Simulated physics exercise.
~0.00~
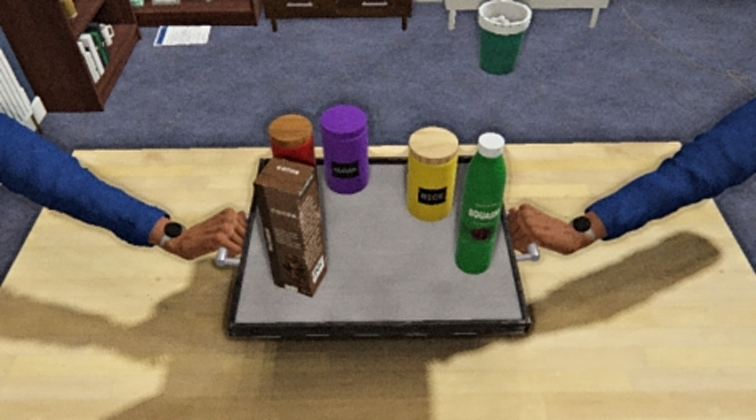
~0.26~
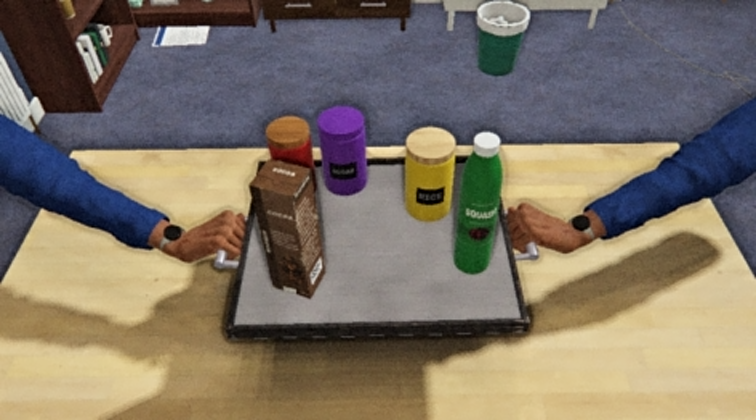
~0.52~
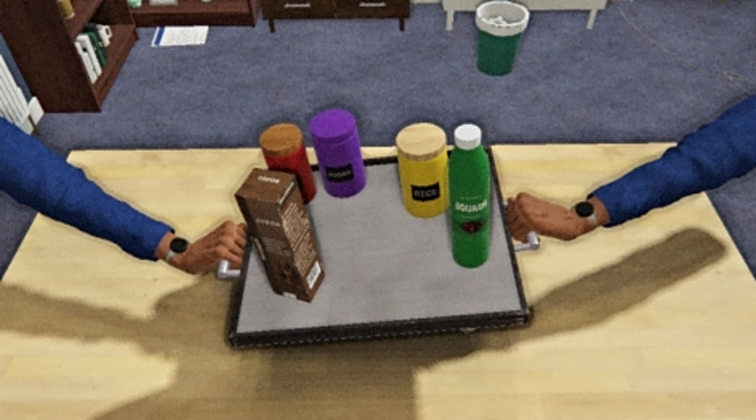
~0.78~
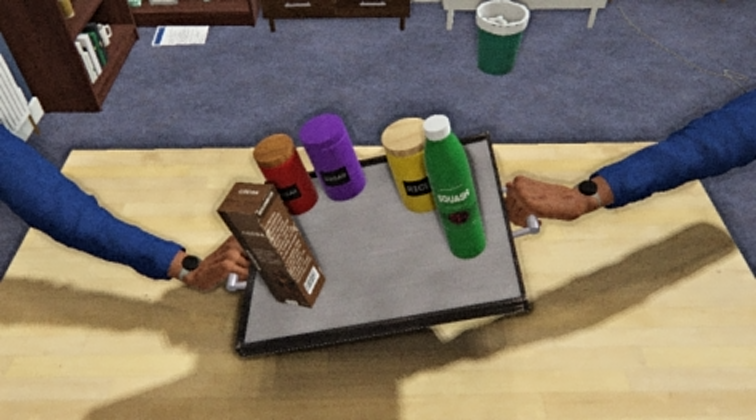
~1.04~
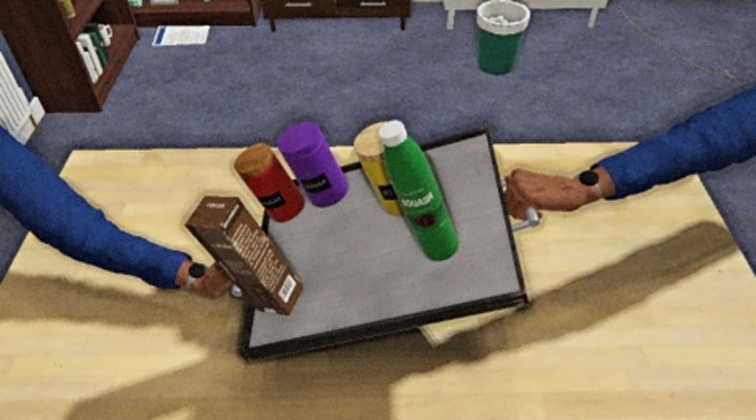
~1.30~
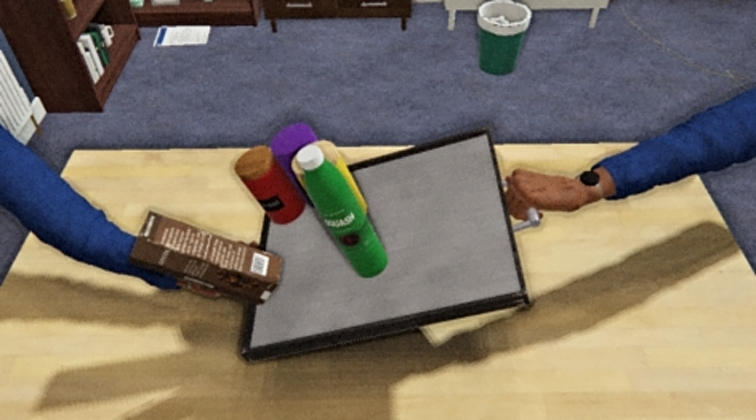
Two hands in blue sleeves grip a gray, dark-rimmed tray above a light wooden table in a blue-carpeted room, seen from above by a still camera. A brown carton and red jar stand at left, a purple jar behind, and a yellow jar and green bottle at right. The hands tilt the tray left side down, the objects lean and slide left, and the carton tips over the left rim.
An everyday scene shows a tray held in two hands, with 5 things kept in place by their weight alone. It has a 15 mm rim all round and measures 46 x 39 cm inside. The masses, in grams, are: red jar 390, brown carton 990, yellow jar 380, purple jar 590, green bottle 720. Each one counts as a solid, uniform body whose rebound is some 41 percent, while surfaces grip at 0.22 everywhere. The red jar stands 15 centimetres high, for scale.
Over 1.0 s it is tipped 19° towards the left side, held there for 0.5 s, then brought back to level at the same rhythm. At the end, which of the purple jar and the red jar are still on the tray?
Most likely the purple jar is not dumped; most likely the red jar is not dumped.
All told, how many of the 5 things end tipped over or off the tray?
The count is 3.
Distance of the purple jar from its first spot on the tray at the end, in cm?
Net distance near 5 cm.
Around 1.50 s, tray tilted 19°, left edge down; purple jar shifted 5 cm near (309, 167); red jar shifted 4 cm near (272, 188); green bottle shifted 33 cm.
Around 1.90 s, tray tilted 16°, left edge down; yellow jar and green bottle now off the tray; purple jar shifted 5 cm near (310, 164); red jar shifted 4 cm near (272, 183).
Around 2.30 s, tray tilted 3°, left edge down; purple jar shifted 5 cm near (315, 154); red jar shifted 4 cm near (273, 167).
Finally (3.1 s), off the tray, brown carton, yellow jar and green bottle; not toppled but over 5 cm from the start, purple jar; red jar still in place (within 5 cm). Final places as that camera would see them, purple jar near (317, 151), red jar near (275, 162).
